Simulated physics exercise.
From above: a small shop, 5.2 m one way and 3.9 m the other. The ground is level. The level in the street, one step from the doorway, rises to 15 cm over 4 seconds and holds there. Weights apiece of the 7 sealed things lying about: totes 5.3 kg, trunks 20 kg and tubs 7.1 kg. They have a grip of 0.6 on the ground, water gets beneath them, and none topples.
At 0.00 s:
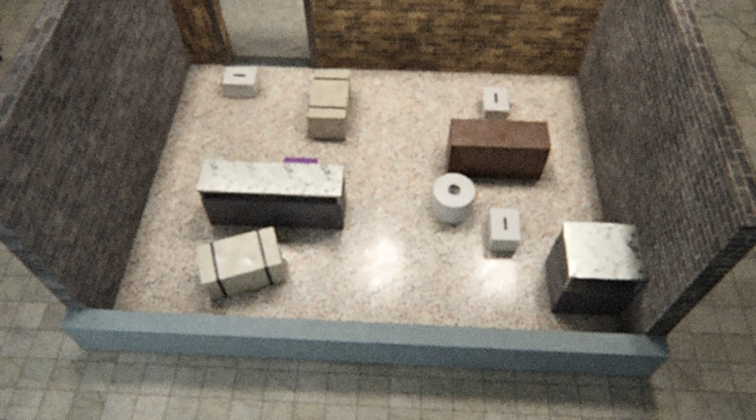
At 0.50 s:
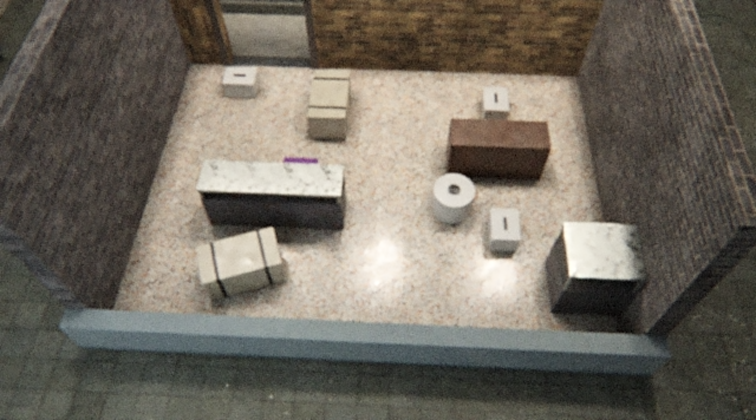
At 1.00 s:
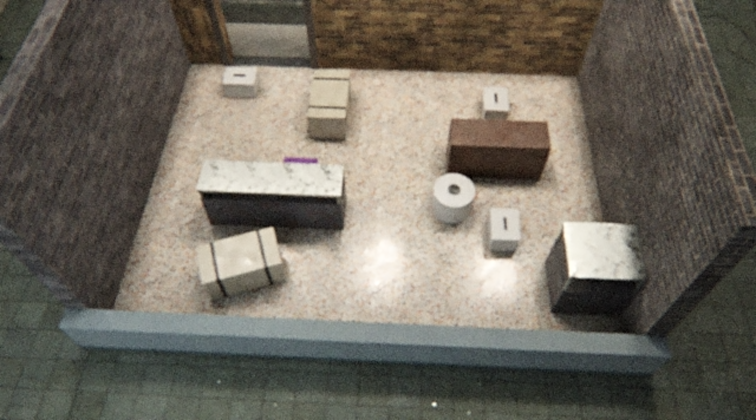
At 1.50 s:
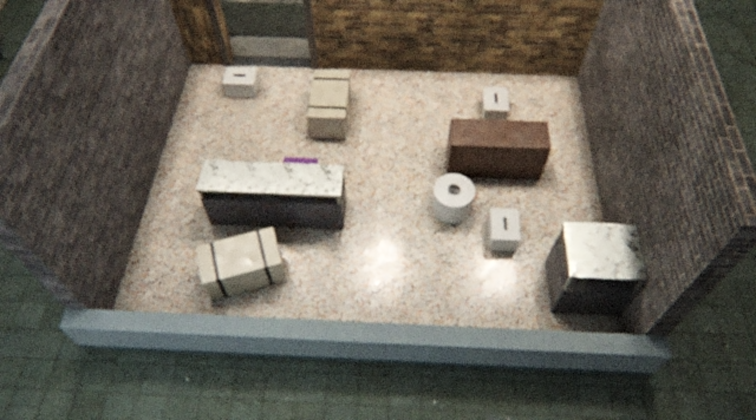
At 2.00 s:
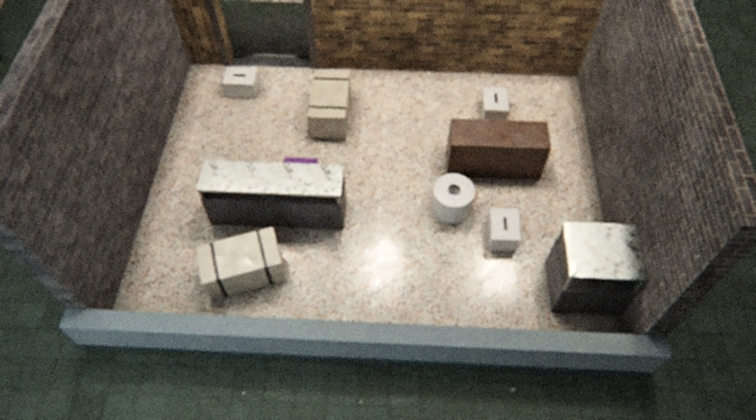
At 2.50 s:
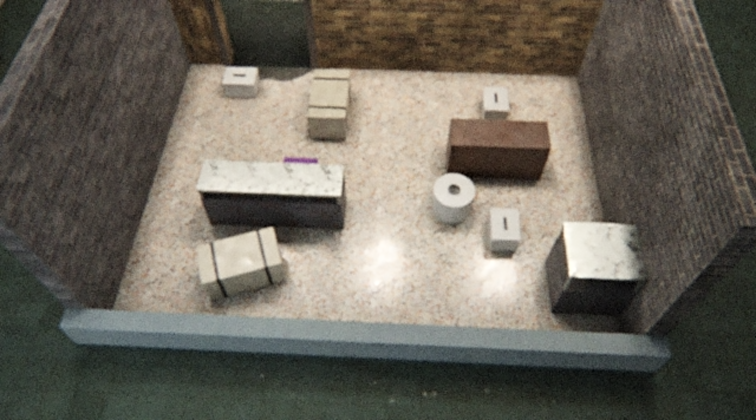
In the video, a small brick-walled shop holding trunks, counters and a round white tub is seen from above, and nothing inside visibly moves while the paved ground outside gradually darkens to murky green under water, including beyond the doorway.
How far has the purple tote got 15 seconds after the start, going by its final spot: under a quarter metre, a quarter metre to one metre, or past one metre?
It is left well away.
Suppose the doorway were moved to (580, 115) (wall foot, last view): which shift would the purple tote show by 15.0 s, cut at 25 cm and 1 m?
Observation: Purple tote large displacement.
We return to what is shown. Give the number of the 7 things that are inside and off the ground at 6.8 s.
Count: 1.
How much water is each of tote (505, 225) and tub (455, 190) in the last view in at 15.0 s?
Some 6 cm at the first, some 5 cm at the second.
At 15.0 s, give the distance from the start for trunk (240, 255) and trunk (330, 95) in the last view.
One is off by 120 cm, the other by 10 cm, in the order asked.
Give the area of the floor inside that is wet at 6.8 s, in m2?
About 8.0 m2 is covered.
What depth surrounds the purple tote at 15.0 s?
Near 5 cm deep.
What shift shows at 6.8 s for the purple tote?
Around 100 cm from the start by that time.
After 3.5 s the purple tote is near (299, 168), 0.0 m from its start, aground; 0 afloat.
After 6.8 s the purple tote is near (381, 162), 0.9 m from its start, aground; 1 afloat.
After 11.0 s the purple tote is near (426, 153), 1.5 m from its start, aground; 1 afloat.
After 15.0 s the purple tote is near (453, 83), 2.3 m from its start, afloat; 4 afloat.
